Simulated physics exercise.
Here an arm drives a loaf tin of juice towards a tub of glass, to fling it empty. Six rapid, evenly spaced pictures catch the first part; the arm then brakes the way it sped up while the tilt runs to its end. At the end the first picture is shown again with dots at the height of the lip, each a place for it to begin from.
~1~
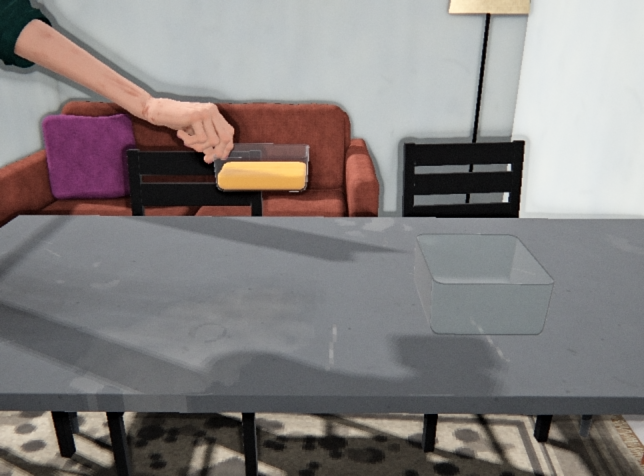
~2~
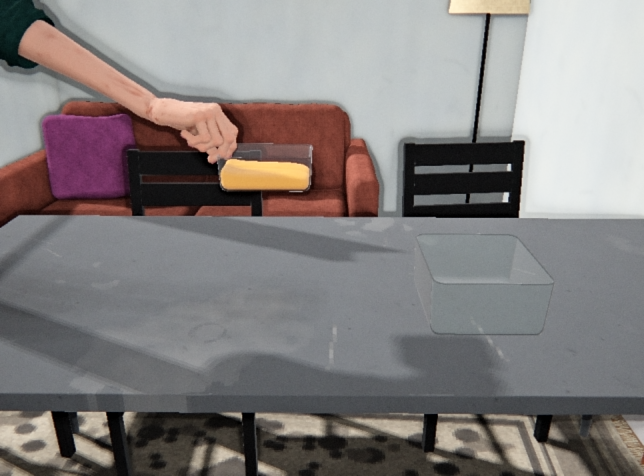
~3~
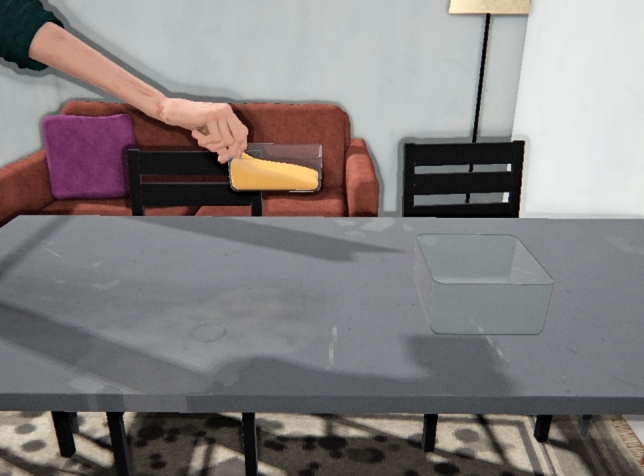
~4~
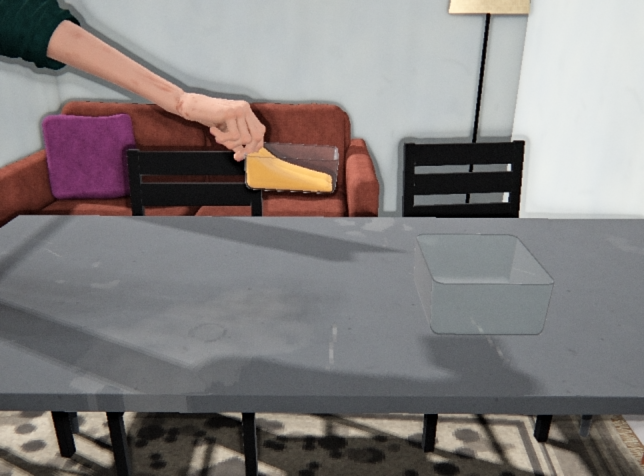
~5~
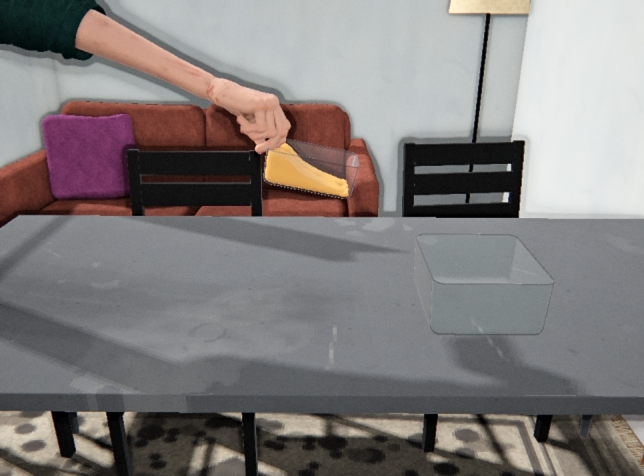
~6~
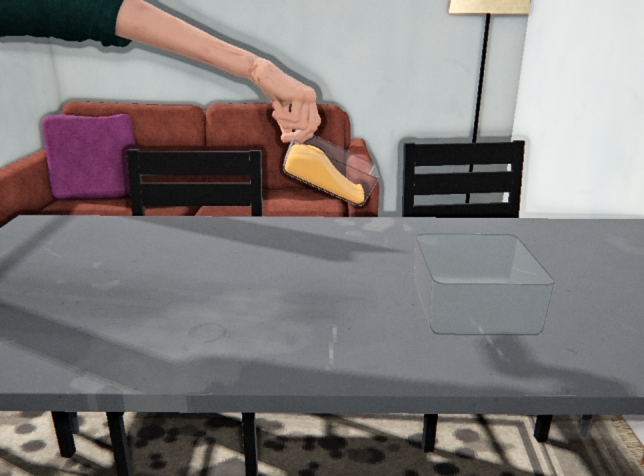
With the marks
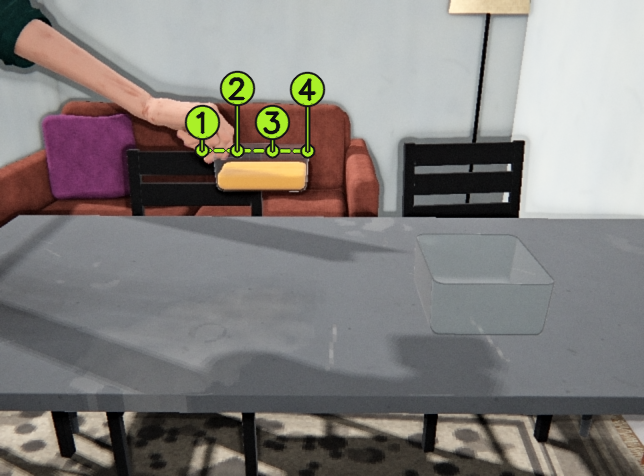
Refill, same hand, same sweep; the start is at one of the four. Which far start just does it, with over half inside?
3.
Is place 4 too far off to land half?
No.
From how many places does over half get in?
Two.
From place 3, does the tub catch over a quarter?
Yes.
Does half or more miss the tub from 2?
Yes, that goes wrong.
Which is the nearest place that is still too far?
It is 2.
On the marked copy, 1 at (202, 150); 2 at (237, 150); 3 at (272, 150); 4 at (307, 151).
With 1, about 15 % lands in the tub, 82 % falls short and 3 % goes beside or beyond.
With 2, about 34 % lands in the tub, 60 % falls short and 6 % goes beside or beyond.
With 3, about 69 % lands in the tub, 25 % falls short and 5 % goes beside or beyond.
With 4, about 69 % lands in the tub, 18 % falls short and 13 % goes beside or beyond.
